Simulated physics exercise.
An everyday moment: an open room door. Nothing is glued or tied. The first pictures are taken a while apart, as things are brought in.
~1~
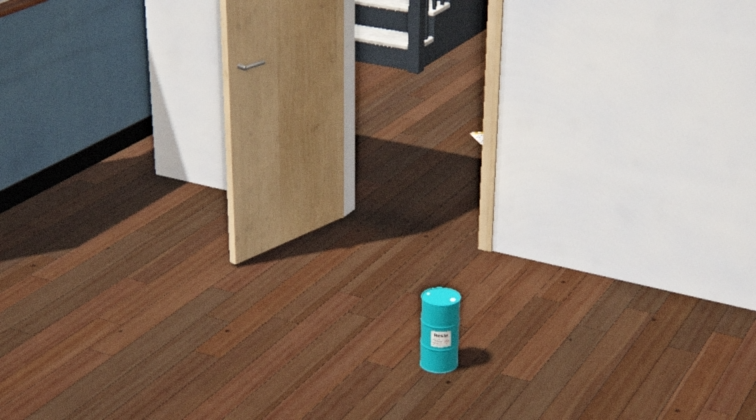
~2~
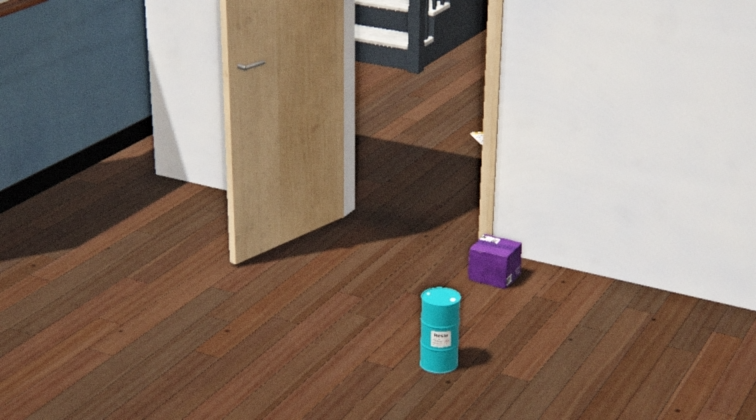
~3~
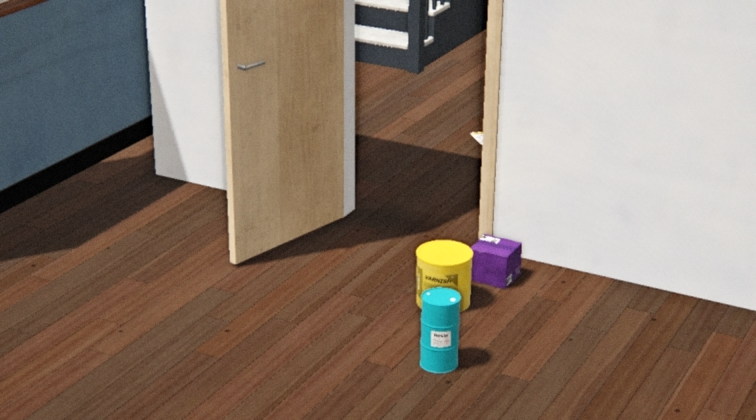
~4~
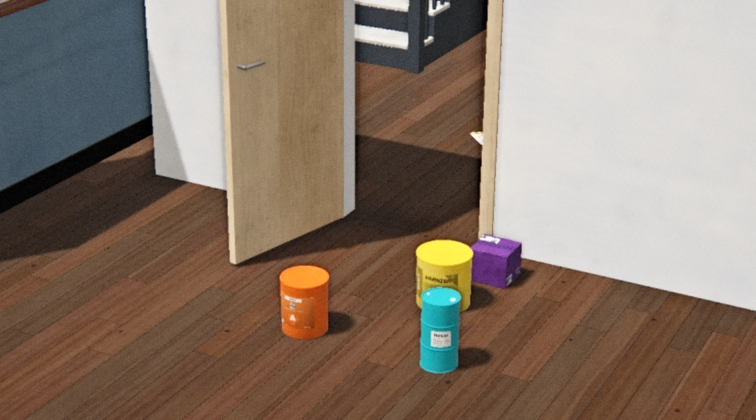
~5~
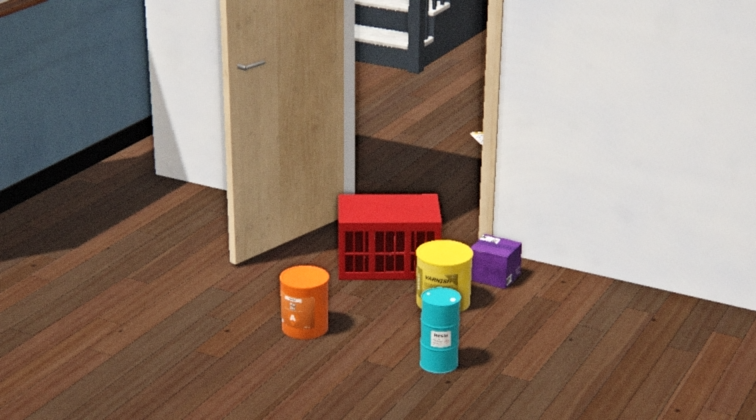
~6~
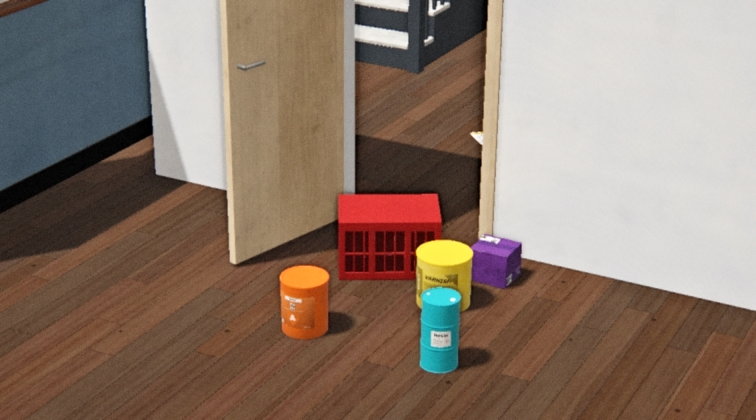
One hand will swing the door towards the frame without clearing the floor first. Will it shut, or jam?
The door is blocked.
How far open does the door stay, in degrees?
About 60°.
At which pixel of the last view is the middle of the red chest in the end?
Near (397, 237).
Then, 0.50 s later than the last frame, door at 92°.
Then, 0.80 s later than the last frame, door at 74°.
Then, 1.00 s later than the last frame, door at 62°; red chest moved a little near (393, 237).
When it is over, door at 60°; all 5 as before. End places, in pixels of the last picture, red chest near (397, 237).
